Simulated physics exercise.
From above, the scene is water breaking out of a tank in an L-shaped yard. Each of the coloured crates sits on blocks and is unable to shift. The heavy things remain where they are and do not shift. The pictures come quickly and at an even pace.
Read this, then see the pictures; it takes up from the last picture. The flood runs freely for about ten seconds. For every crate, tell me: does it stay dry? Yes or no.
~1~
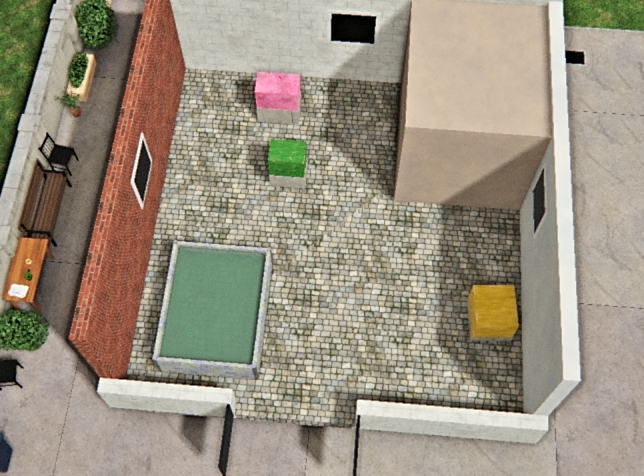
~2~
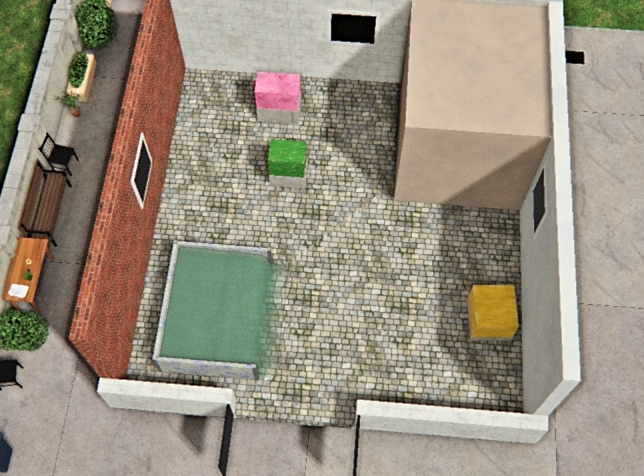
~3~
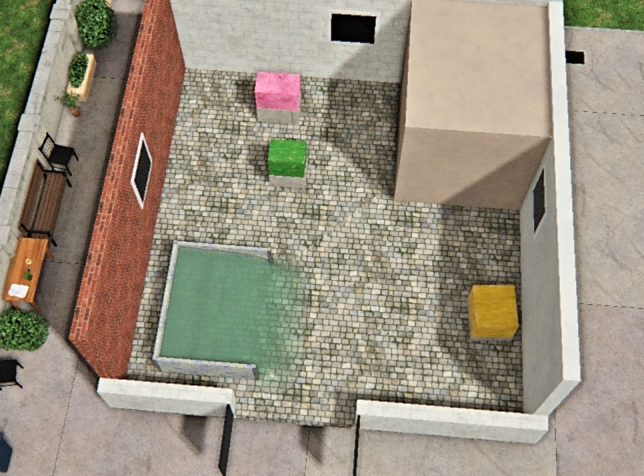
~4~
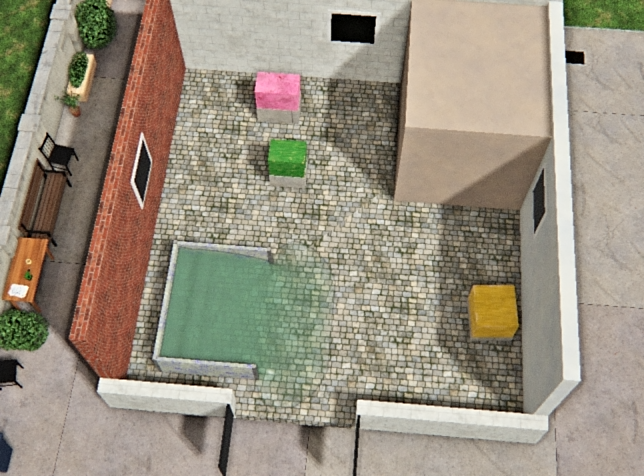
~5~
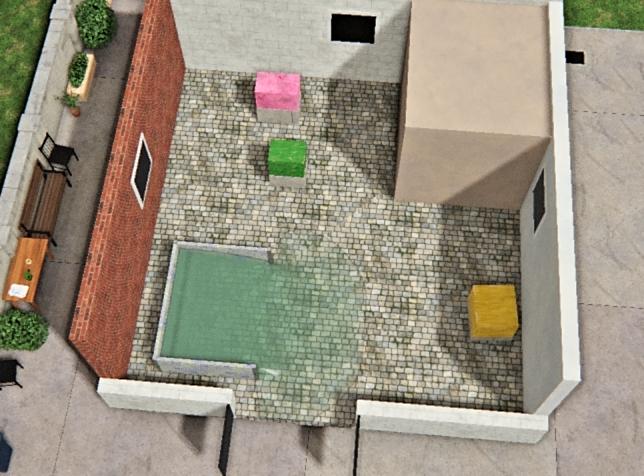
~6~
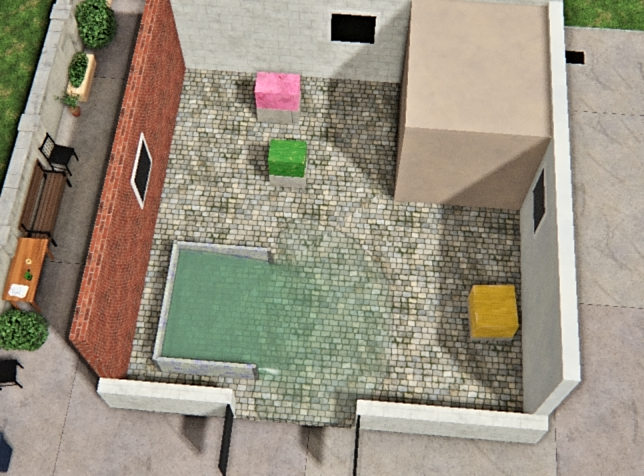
Here is how it goes: The pink crate, yes, it stays dry; the yellow crate, no, it gets wet; the green crate, yes, it stays dry.
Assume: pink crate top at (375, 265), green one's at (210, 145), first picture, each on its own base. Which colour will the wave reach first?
Crate marked pink.
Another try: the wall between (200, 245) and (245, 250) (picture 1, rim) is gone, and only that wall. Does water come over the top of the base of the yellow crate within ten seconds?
Note: Yellow crate stays out of reach.
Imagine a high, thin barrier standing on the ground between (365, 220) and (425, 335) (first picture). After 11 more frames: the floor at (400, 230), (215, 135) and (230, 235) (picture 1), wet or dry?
Taking the three spots in order: Spared, spared, spared.
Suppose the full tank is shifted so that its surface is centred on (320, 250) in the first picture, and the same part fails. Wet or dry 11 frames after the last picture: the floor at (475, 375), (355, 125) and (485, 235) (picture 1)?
Results in order - swamped, left untouched, swamped.
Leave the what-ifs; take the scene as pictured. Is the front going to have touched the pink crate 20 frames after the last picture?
Pink crate dry.
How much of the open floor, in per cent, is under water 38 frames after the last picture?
About 55 per cent.
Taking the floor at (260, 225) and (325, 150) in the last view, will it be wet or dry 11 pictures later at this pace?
Taking the two points in turn, the first is spared and the second is spared.
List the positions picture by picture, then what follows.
Still water in the tank at (214, 304), in the first frame.
Water pours out at (262, 316) and has run to (259, 382), in the second frame.
Water pours out at (262, 317) and has run to (290, 258), in the third frame.
The front is at a hidden place, out from the gap at (262, 317), in the fourth frame.
Water pours out at (262, 317) and has run to (340, 392), in the fifth frame.
The front is at (384, 283), out from the gap at (262, 317), in the sixth frame.
A moment on, water covers 40 % of the floor; the pink crate not reached, the yellow crate water round its plinth, the green crate not reached.
Next, water covers 50 % of the floor; the pink crate not reached, the yellow crate water round its plinth, the green crate water round its plinth.
Then, water covers 50 % of the floor; the pink crate not reached, the yellow crate water round its plinth, the green crate water round its plinth.
Later, water covers 55 % of the floor; the pink crate not reached, the yellow crate water round its plinth, the green crate water round its plinth.
In the end, water covers 90 % of the floor; the pink crate stayed above the water, the yellow crate was topped, the green crate stayed above the water.
